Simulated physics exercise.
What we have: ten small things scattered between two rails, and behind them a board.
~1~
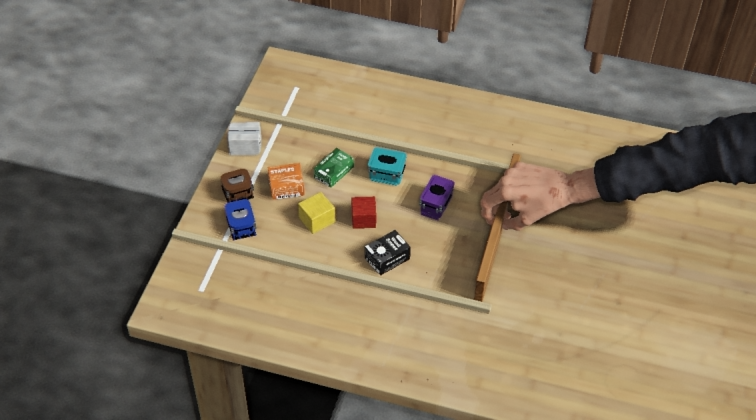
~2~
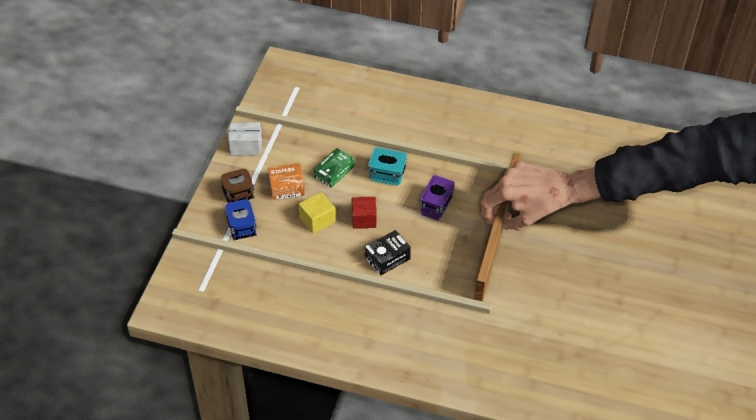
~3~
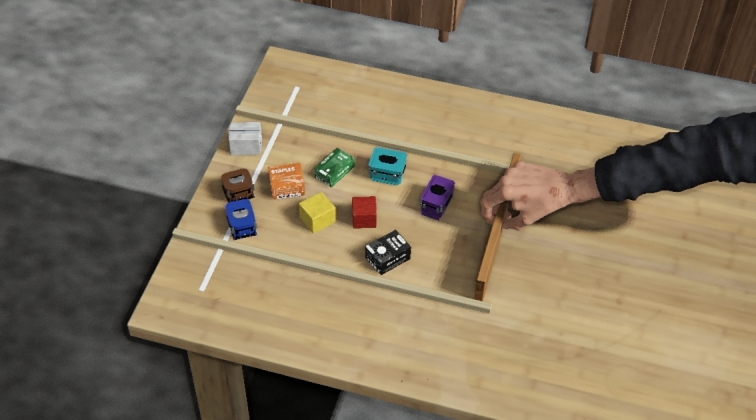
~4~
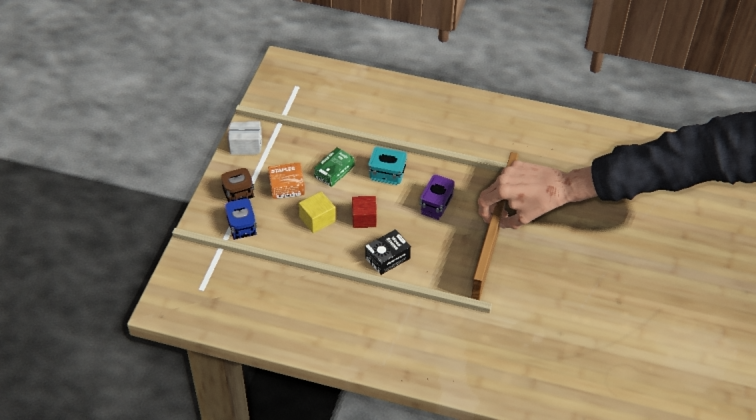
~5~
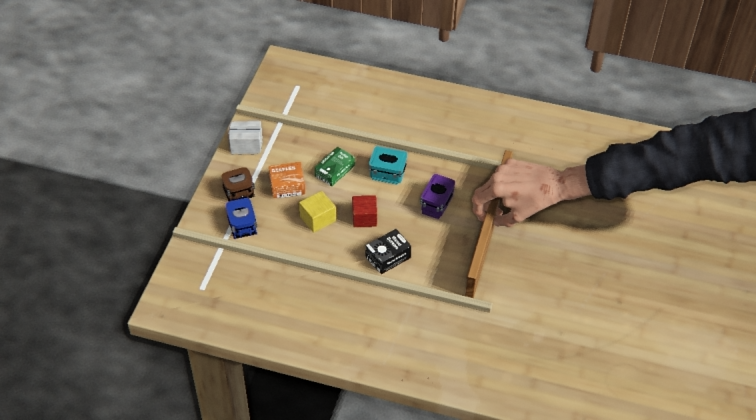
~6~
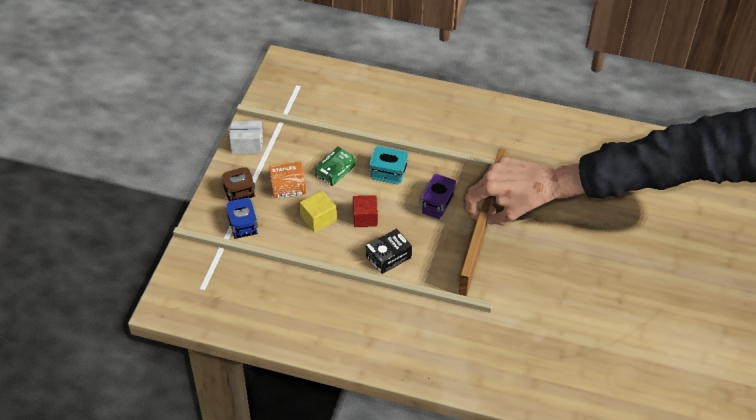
A hand holding a wooden board upright between two rails, then sliding it slightly left toward ten small, still boxes and blocks.
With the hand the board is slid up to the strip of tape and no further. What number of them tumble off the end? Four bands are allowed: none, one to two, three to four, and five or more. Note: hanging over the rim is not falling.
The answer is one to two.
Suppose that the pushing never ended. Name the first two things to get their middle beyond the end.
First the white box, then the brown case.
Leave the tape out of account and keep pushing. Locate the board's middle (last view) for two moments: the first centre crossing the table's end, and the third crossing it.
Its middle is near (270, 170) and then near (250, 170).
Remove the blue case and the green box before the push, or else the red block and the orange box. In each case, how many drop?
0, then 1.
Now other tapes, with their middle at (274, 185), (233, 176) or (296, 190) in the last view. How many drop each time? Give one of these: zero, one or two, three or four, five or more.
Place by place, the answers come out as no fall at all; more than four; no fall at all.
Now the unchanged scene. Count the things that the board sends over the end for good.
Taken together, the number is 2.
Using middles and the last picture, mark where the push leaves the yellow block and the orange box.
Looks like one lands around (213, 191), and the other around (212, 166).
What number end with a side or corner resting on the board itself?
4 touch it.
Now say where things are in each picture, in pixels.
White box (245, 139); brown case (237, 187); blue case (241, 220); board (498, 226); tape (252, 182), in the first picture.
Brown case (238, 186); red block (364, 213), in the second picture.
Blue case (241, 220); orange box (287, 181), in the third picture.
White box (245, 138); green box (334, 167), in the fourth picture.
Brown case (238, 185); turquoise case (388, 165), in the fifth picture.
White box (246, 138); brown case (239, 185); blue case (242, 218); board (483, 221); tape (254, 180), in the sixth picture.
Early on, none off yet; white box at rest near (246, 138); brown case at rest near (239, 185); blue case at rest near (242, 218).
Finally, the number that fall off is one or two; lost, brown case and white box.
